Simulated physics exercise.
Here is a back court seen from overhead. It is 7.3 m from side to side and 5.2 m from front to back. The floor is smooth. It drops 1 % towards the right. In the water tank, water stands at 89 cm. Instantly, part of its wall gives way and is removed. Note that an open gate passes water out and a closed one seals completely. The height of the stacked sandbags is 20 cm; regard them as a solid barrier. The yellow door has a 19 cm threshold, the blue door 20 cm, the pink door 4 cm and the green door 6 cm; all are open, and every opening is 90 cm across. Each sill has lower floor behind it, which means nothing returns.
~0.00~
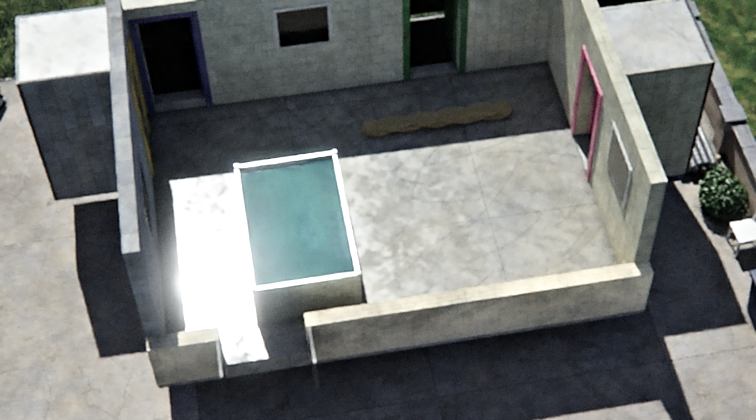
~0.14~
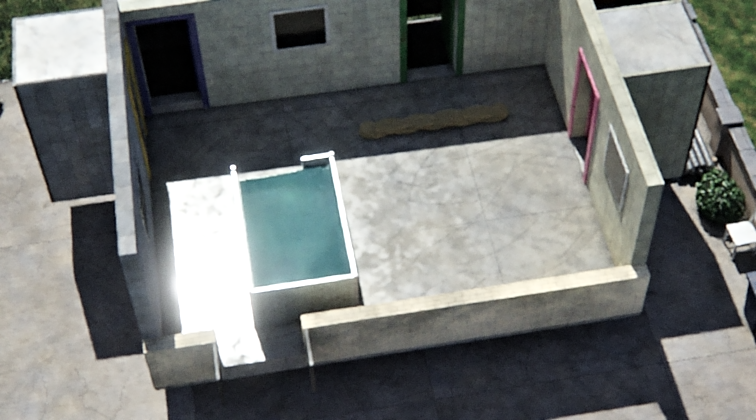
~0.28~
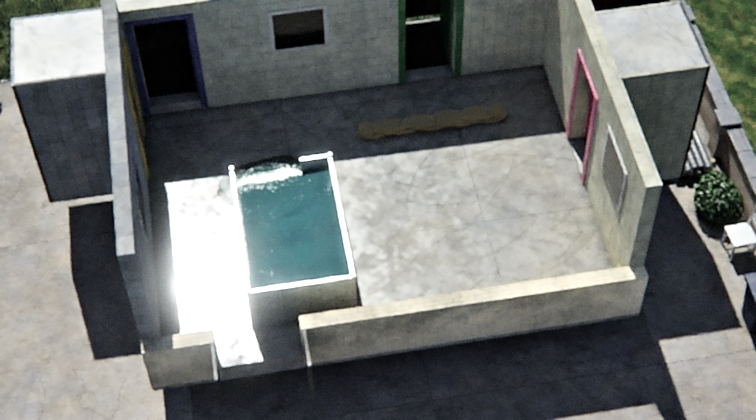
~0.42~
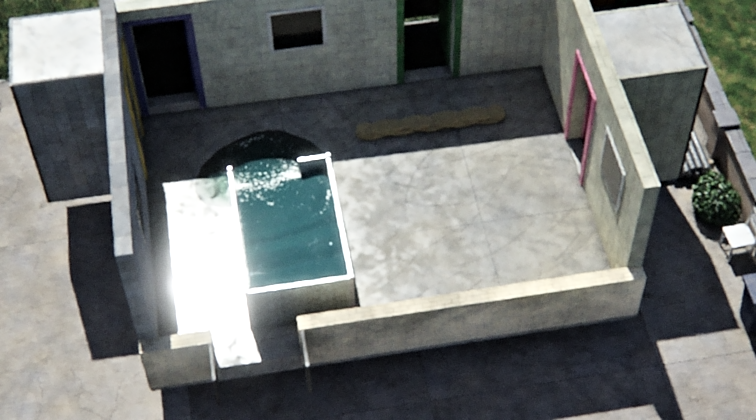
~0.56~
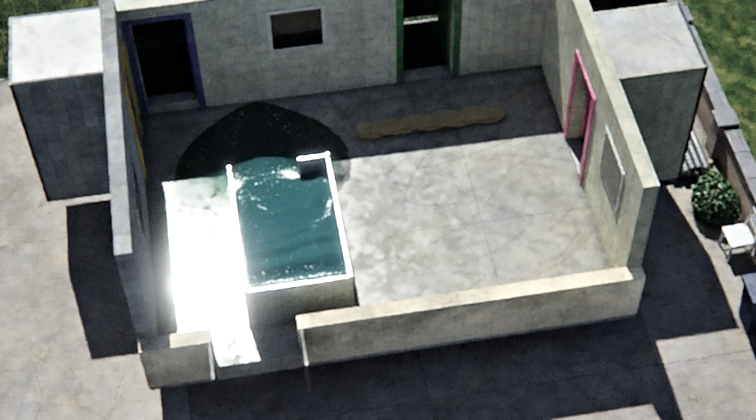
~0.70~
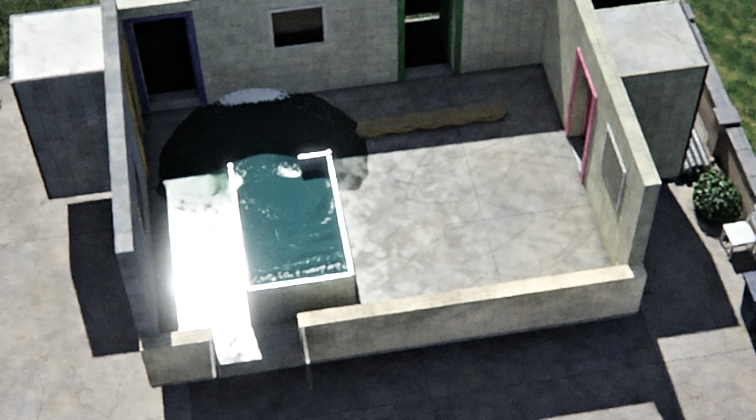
In this clip, seen from overhead, part of a water tank's far wall disappears in a walled court, and water pours out through the gap, spreading in a widening dark pool across the floor to the back wall and stacked sandbags.
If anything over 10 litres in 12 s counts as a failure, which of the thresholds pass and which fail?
The yellow door fails. The blue door fails. The pink door fails. The green door fails.
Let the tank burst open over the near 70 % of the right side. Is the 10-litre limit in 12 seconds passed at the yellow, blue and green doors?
So yellow ends up short of it, blue short of it, green past the limit.
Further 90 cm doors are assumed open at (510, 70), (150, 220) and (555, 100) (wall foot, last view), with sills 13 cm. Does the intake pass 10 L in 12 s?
First doorway gets there, second falls short, third gets there.
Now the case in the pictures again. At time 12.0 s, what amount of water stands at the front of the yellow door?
It comes to near 5.0 cm.
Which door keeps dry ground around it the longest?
That would be the pink door.
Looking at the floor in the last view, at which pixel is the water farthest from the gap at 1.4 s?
Point: Roughly (413, 85) in the last view.
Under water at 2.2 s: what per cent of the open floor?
Roughly 30 % of the floor is wet.
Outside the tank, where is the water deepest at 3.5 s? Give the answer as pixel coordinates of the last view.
Around (545, 83).
After 1.4 s water covers 25 % of the floor and is deepest (52 cm) near (143, 119); yellow door 17 cm at the sill, 0 L in, blue door 32 cm at the sill, 6 L in, pink door not reached, green door not reached.
After 2.2 s water covers 30 % of the floor and is deepest (45 cm) near (143, 119); yellow door 30 cm at the sill, 23 L in, blue door 42 cm at the sill, 74 L in, pink door not reached, green door 9 cm at the sill, 0 L in.
After 3.5 s water covers 45 % of the floor and is deepest (38 cm) near (545, 83); yellow door 25 cm at the sill, 56 L in, blue door 28 cm at the sill, 157 L in, pink door 4 cm at the sill, 0 L in, green door 7 cm at the sill, 5 L in.
After 7.0 s water covers 90 % of the floor and is deepest (22 cm) near (542, 76); yellow door 12 cm at the sill, 68 L in, blue door 13 cm at the sill, 169 L in, pink door 8 cm at the sill, 18 L in, green door 9 cm at the sill, 33 L in.
After 12.0 s water covers 95 % of the floor and is deepest (12 cm) near (545, 83); yellow door 5 cm at the sill, 68 L in, blue door 6 cm at the sill, 169 L in, pink door 6 cm at the sill, 39 L in, green door 9 cm at the sill, 51 L in.
